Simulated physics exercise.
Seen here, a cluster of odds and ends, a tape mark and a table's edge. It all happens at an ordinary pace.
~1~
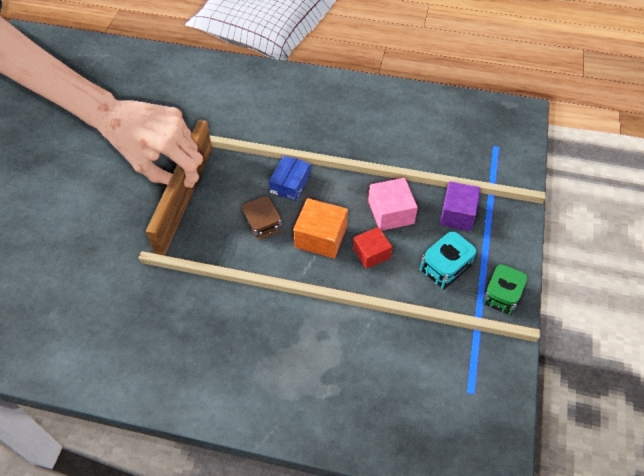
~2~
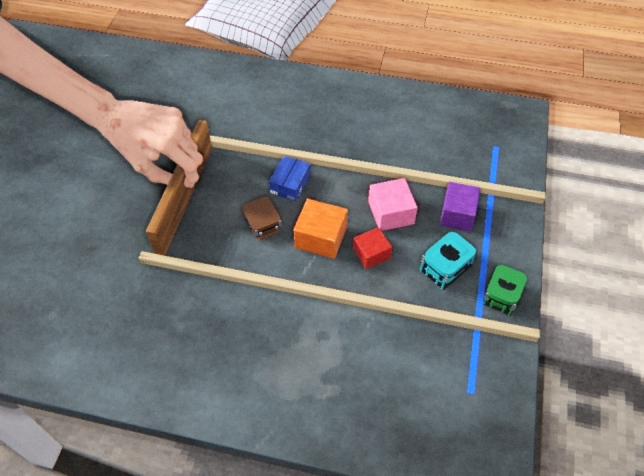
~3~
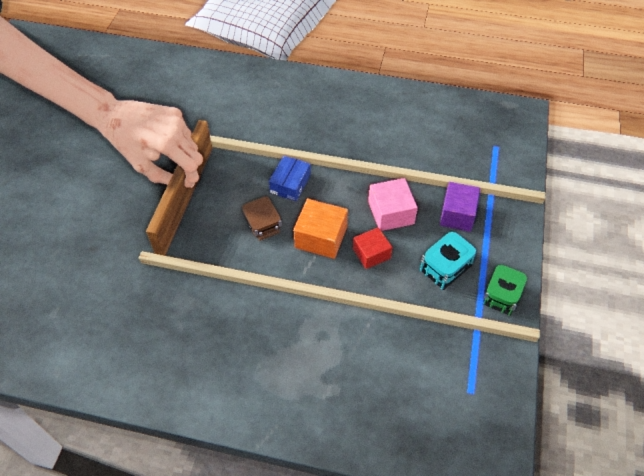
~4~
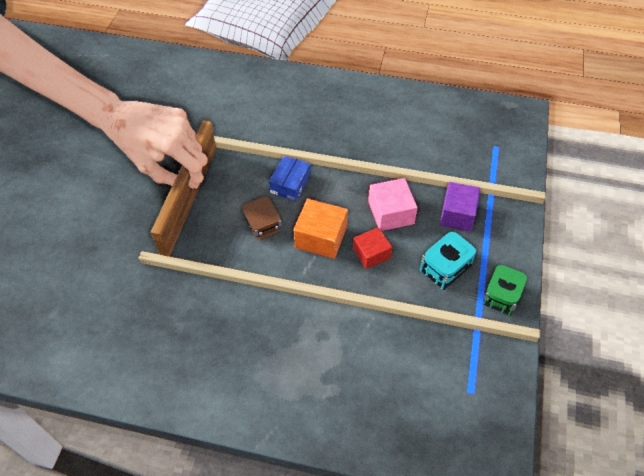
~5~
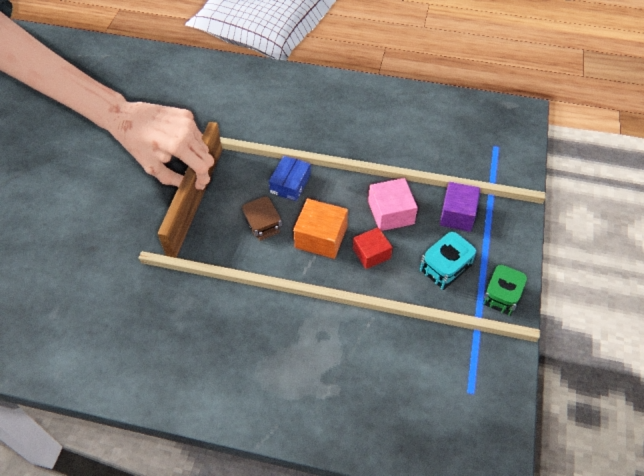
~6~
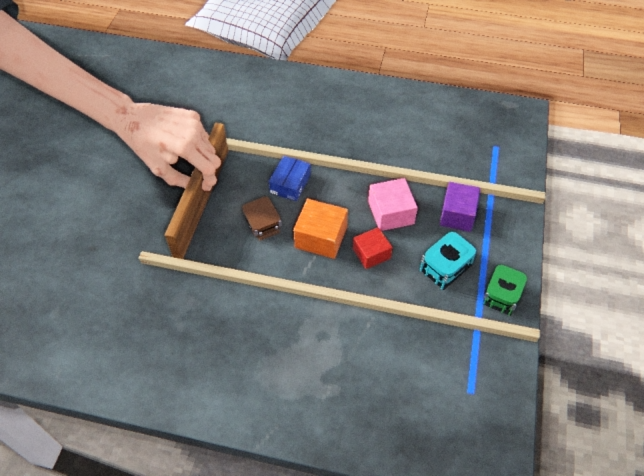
A hand gripped a wooden board at the left of a dark tabletop, held it still at first, then slid it slightly right between two wooden strips, while the colourful blocks and cases stayed put.
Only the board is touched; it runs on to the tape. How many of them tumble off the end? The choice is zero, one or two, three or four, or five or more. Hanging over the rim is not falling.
The number that fall off is three or four.
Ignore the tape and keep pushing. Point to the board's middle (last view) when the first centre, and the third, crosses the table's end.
First at (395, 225), next at (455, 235).
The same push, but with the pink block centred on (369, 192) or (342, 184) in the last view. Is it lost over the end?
In turn it remains up; is kept.
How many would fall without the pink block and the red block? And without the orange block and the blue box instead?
Fallen: 2, and 2 in the other try.
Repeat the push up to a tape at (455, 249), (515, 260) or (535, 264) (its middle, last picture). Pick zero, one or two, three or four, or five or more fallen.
Taking them in turn, either one or two; at least five; at least five.
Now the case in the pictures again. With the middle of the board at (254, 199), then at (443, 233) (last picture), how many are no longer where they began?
First 1, then 8.
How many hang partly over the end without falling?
2 of them.
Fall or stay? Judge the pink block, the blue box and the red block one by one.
The pink block remains up, the blue box holds on, the red block falls.
Early on, none off yet; green case at rest near (504, 290); purple block at rest near (460, 206); turquoise case at rest near (449, 260).
Finally, the number that fall off is three or four; lost, red block, turquoise case, purple block and green case.
